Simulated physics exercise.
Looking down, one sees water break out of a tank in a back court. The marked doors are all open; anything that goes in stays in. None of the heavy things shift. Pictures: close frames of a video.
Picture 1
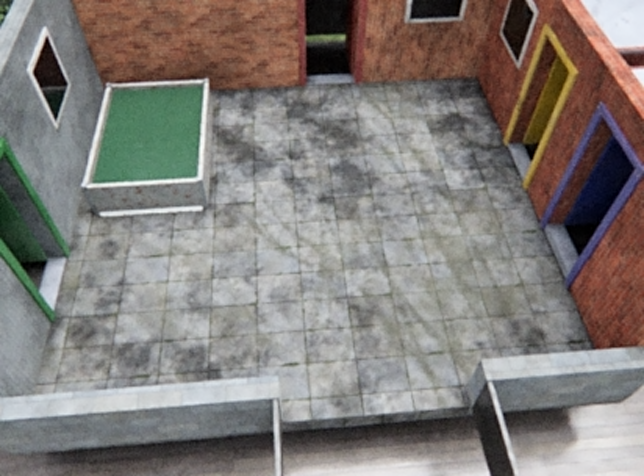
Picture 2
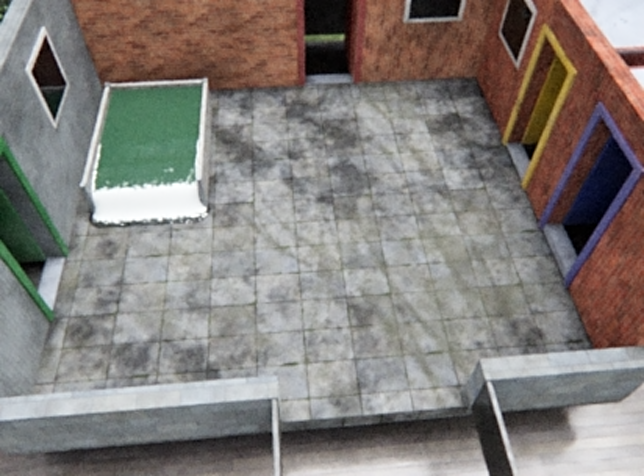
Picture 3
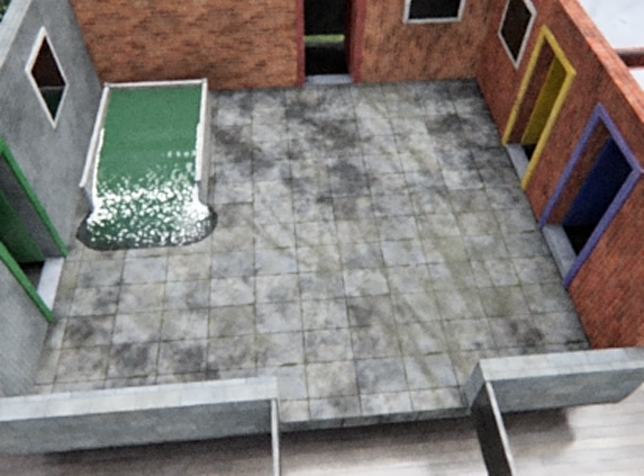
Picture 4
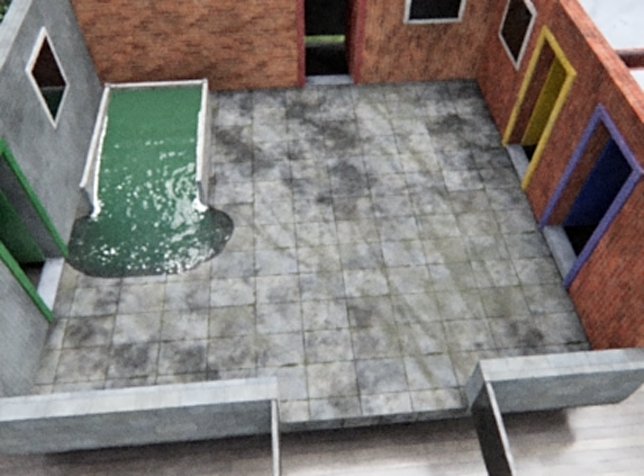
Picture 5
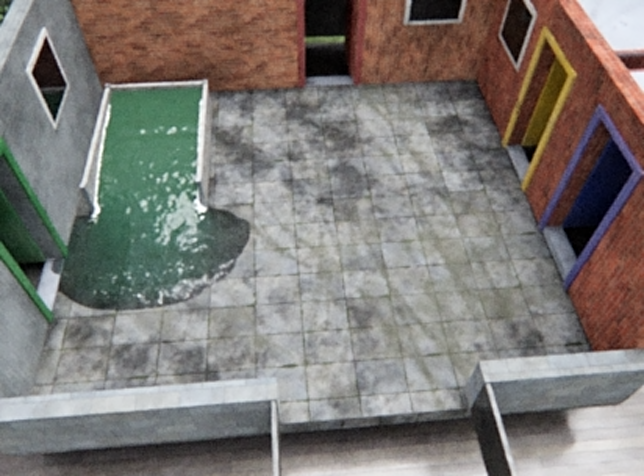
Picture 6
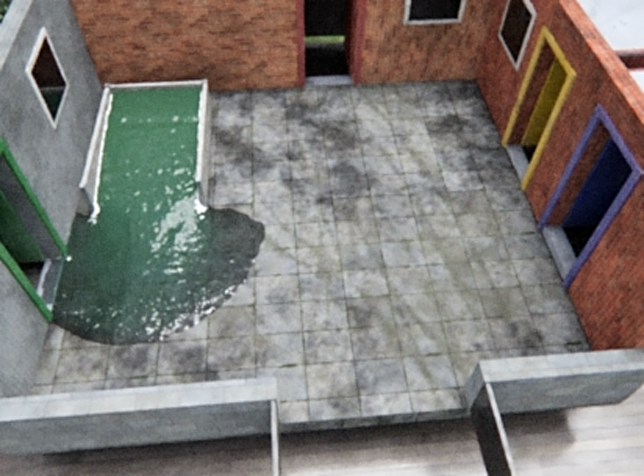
Green water breaks out of a tank at the left and spreads across the grey tiles.
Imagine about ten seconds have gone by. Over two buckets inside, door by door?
Door by door: The red door not over; the blue door not over; the yellow door not over; the green door over.
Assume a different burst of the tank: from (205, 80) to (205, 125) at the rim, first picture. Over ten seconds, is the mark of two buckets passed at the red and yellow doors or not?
In that setup the red door runs over the limit, but the yellow door runs over the limit.
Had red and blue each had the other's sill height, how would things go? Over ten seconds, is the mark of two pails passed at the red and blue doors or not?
As it turns out, the red one keeps within bounds and the blue one overshoots.
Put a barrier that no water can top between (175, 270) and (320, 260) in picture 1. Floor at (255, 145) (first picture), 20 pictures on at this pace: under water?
My call for that point: Left unsoaked.
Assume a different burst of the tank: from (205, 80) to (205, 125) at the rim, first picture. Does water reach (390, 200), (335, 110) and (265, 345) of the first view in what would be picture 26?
Taking the spots in turn: Swamped, swamped and untouched.
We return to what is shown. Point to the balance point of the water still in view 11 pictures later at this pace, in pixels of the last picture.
That puts it at around (152, 240).
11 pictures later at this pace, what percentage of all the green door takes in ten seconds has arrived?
By my reckoning, 20 percent.
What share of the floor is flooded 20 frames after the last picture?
Around 35 in a hundred.
A moment on, water covers 25 % of the floor; the red door not reached, the blue door not reached, the yellow door not reached, the green door under two buckets in.
Next, water covers 30 % of the floor; the red door not reached, the blue door not reached, the yellow door not reached, the green door over two buckets in.
Then, water covers 35 % of the floor; the red door not reached, the blue door not reached, the yellow door not reached, the green door over two buckets in.
Later, water covers 60 % of the floor; the red door not reached, the blue door wet at the sill, nothing in, the yellow door not reached, the green door far over two buckets in.
In the end, water covers 80 % of the floor; the red door wet at the sill, nothing in, the blue door wet at the sill, nothing in, the yellow door wet at the sill, nothing in, the green door far over two buckets in.
